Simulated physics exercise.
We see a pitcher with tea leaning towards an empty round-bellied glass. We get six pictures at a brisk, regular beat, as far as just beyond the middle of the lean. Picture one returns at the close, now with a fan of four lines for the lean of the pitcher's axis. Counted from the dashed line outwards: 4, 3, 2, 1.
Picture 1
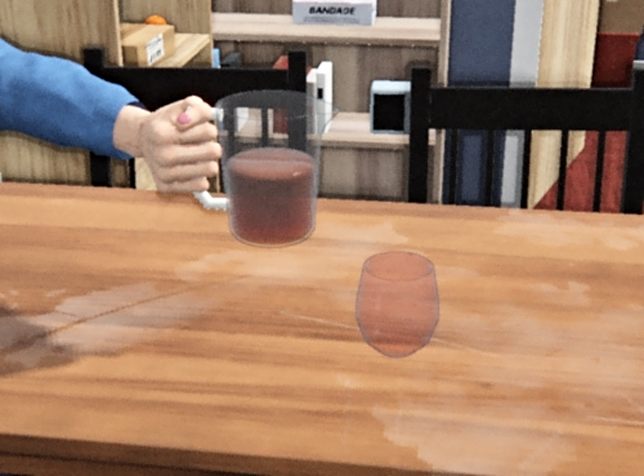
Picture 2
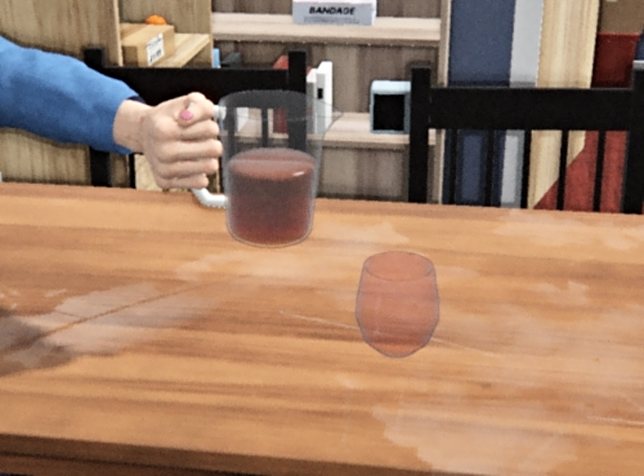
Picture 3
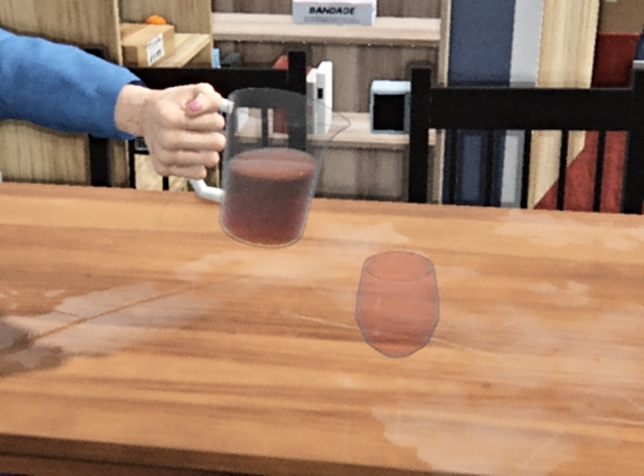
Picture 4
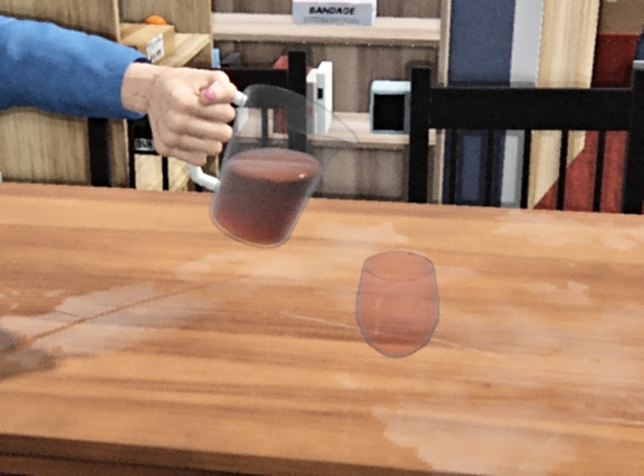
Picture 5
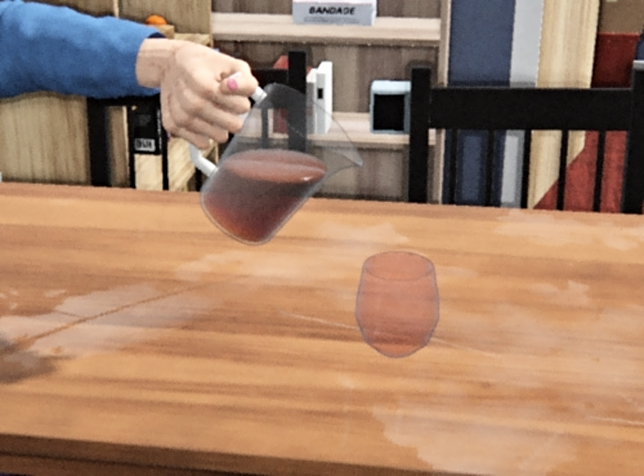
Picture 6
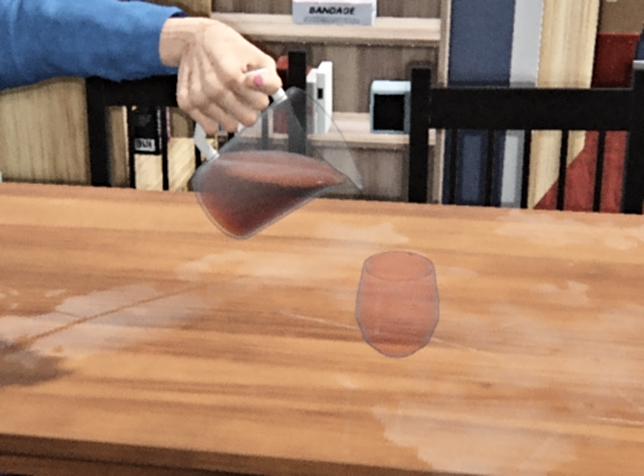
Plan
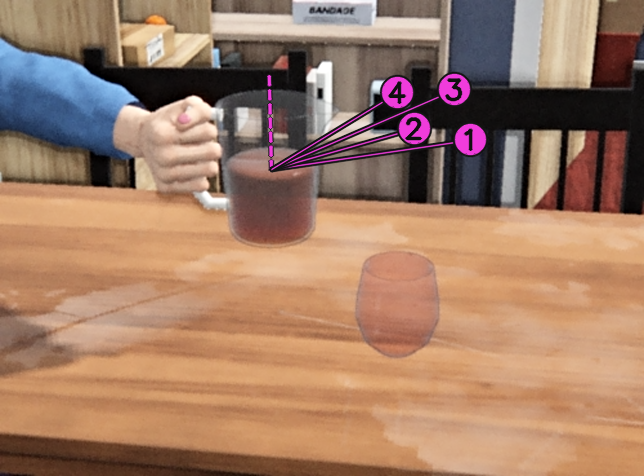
To begin with, a hand in a blue sleeve holds a clear pitcher of dark reddish tea upright above a wooden table, left of a round-bellied glass. The hand then tilts the pitcher rightward, slightly at first and then steeply, and the tea slides up to the lip while the glass stays still.
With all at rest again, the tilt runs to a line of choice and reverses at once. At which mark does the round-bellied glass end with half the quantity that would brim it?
Take 2.
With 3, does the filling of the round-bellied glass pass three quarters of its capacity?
No.
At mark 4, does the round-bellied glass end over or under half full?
Under.
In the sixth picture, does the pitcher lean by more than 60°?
No.
On the marked copy, 1 at (453, 142); 2 at (398, 133); 3 at (439, 96); 4 at (382, 102).
With 1, the round-bellied glass ends with about 72 % of what it can hold.
With 2, the round-bellied glass ends with about 51 % of what it can hold.
With 3, the round-bellied glass ends with about 30 % of what it can hold.
With 4, the round-bellied glass ends with about 13 % of what it can hold.
